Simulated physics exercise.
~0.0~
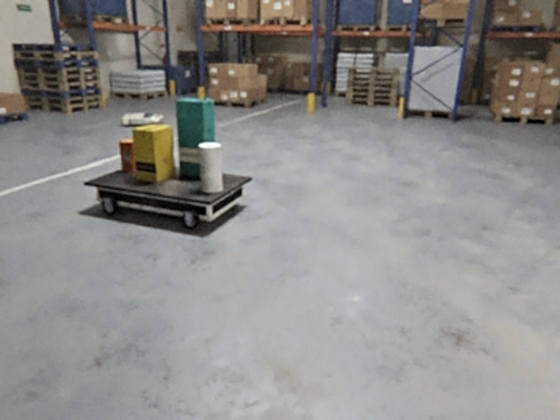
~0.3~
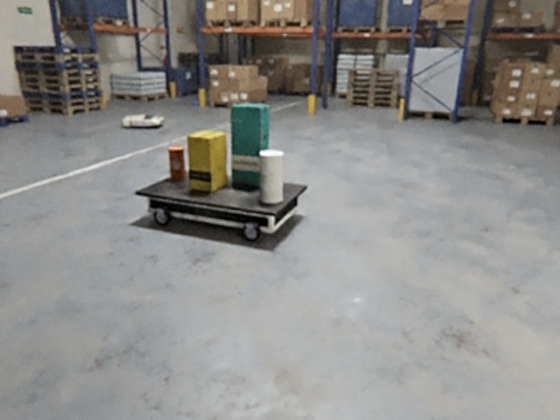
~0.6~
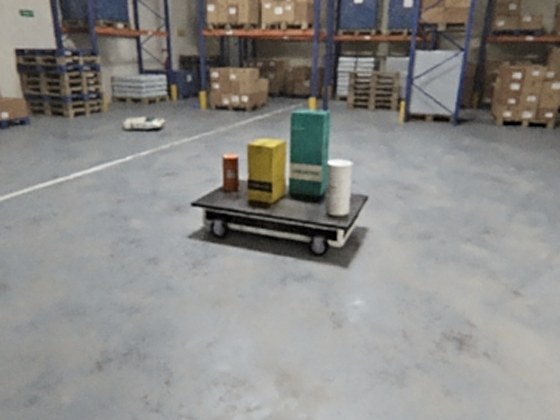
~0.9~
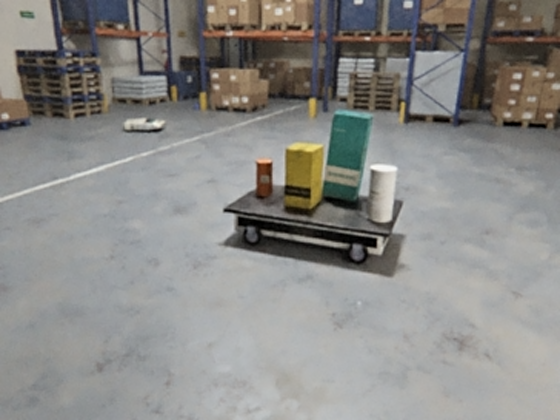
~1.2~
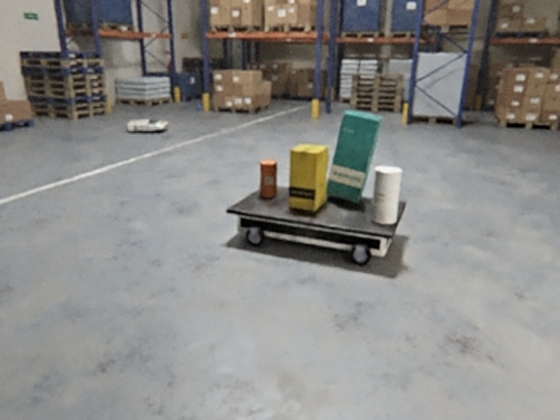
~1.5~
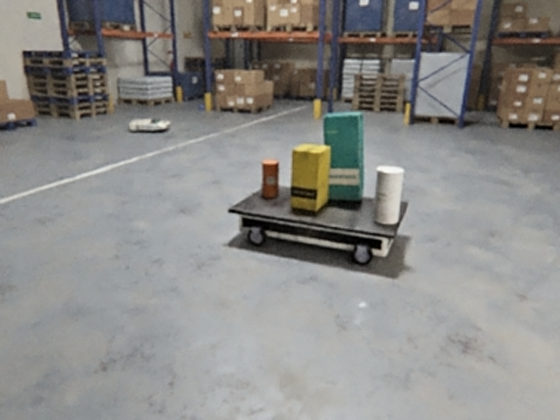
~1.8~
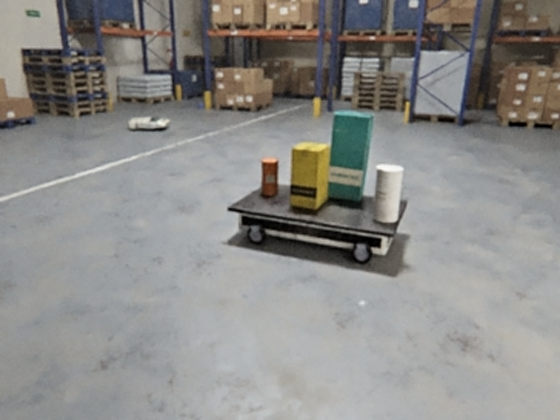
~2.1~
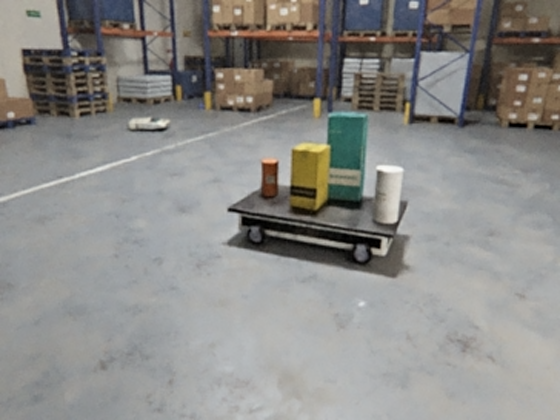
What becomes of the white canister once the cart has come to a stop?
The white canister holds its spot and is still standing upright near the right end of the deck.
